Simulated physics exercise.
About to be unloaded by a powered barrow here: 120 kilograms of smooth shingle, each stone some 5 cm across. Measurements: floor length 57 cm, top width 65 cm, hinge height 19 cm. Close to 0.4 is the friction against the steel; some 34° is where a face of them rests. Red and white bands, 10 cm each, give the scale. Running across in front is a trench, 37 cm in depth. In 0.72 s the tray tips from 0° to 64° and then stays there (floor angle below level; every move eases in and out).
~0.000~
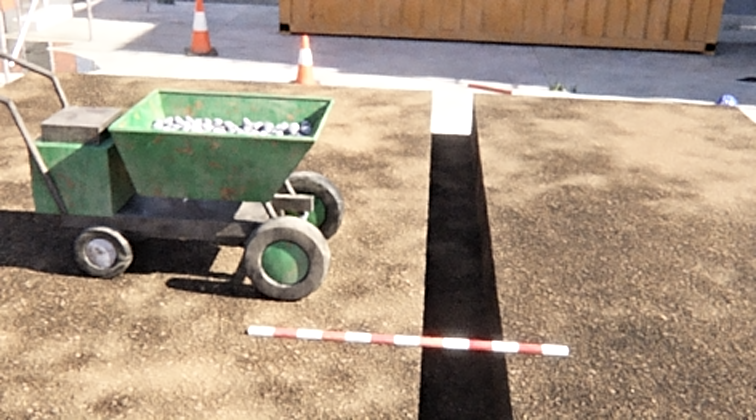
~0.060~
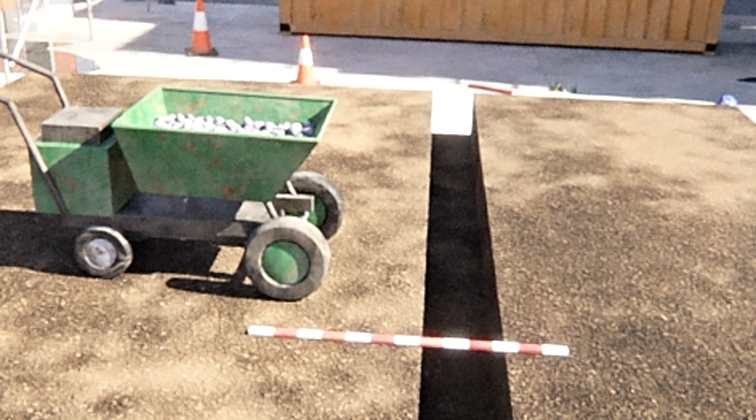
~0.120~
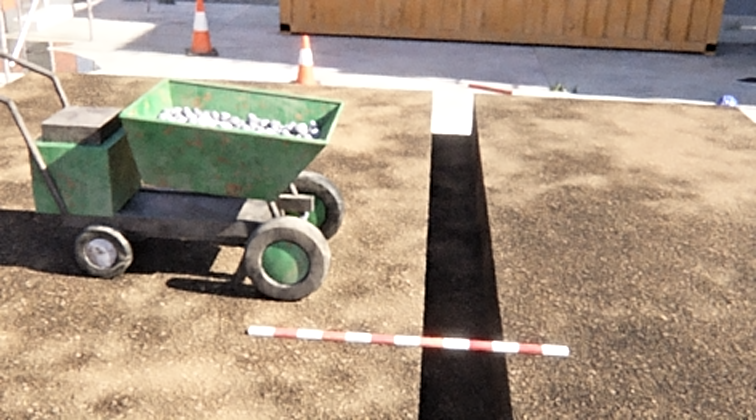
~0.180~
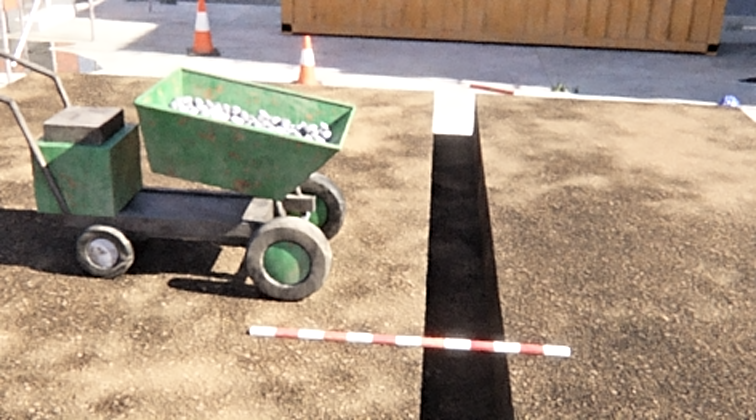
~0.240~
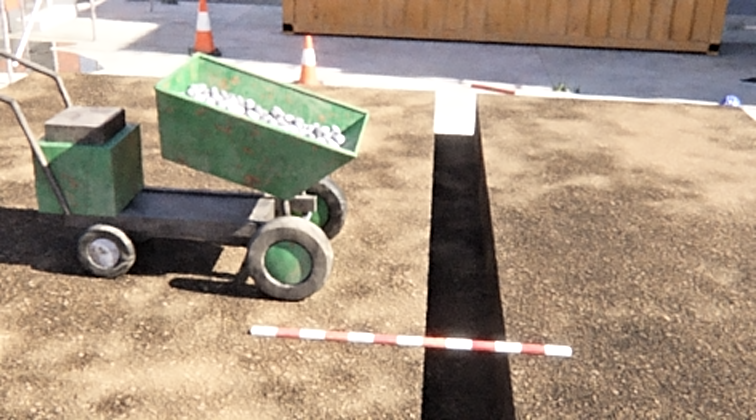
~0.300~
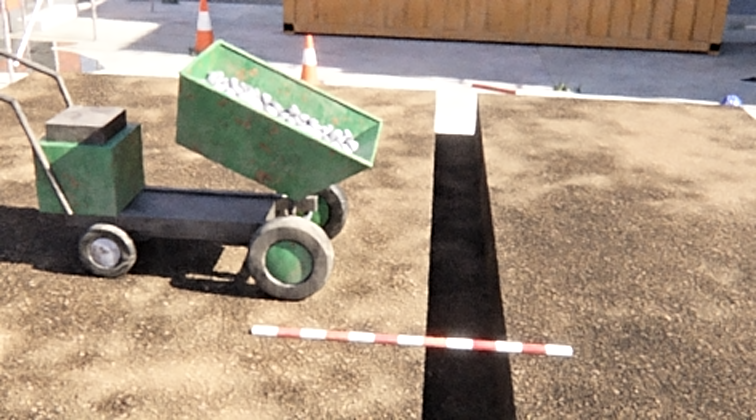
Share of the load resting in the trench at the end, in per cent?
71 per cent.
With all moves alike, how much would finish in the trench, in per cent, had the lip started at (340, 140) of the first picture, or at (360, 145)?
From the first spot near 50, from the second near 40 per cent.
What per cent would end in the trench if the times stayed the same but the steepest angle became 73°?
Around 75 per cent would finish in the trench.
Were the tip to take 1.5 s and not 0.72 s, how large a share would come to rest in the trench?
Close to 90 percent, then.
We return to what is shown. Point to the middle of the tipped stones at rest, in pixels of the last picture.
Somewhere around (469, 330) in the last picture.
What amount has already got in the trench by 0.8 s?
Some 15 per cent.
After 0.5 s the floor is at 54°; 100 % in the tray; the foremost stones are at (391, 191).
After 0.8 s the floor is at 64°; 85 % in the tray, 15 % in the trench; the foremost stones are at (483, 272).
After 1.2 s the floor is at 64°; 36 % in the tray, 1 % short of the trench, 40 % in the trench, 23 % past the trench; the foremost stones are at (627, 291).
After 3.1 s the floor is at 64°; 5 % in the tray, 71 % in the trench, 24 % past the trench; the foremost stones are past the picture's edge.
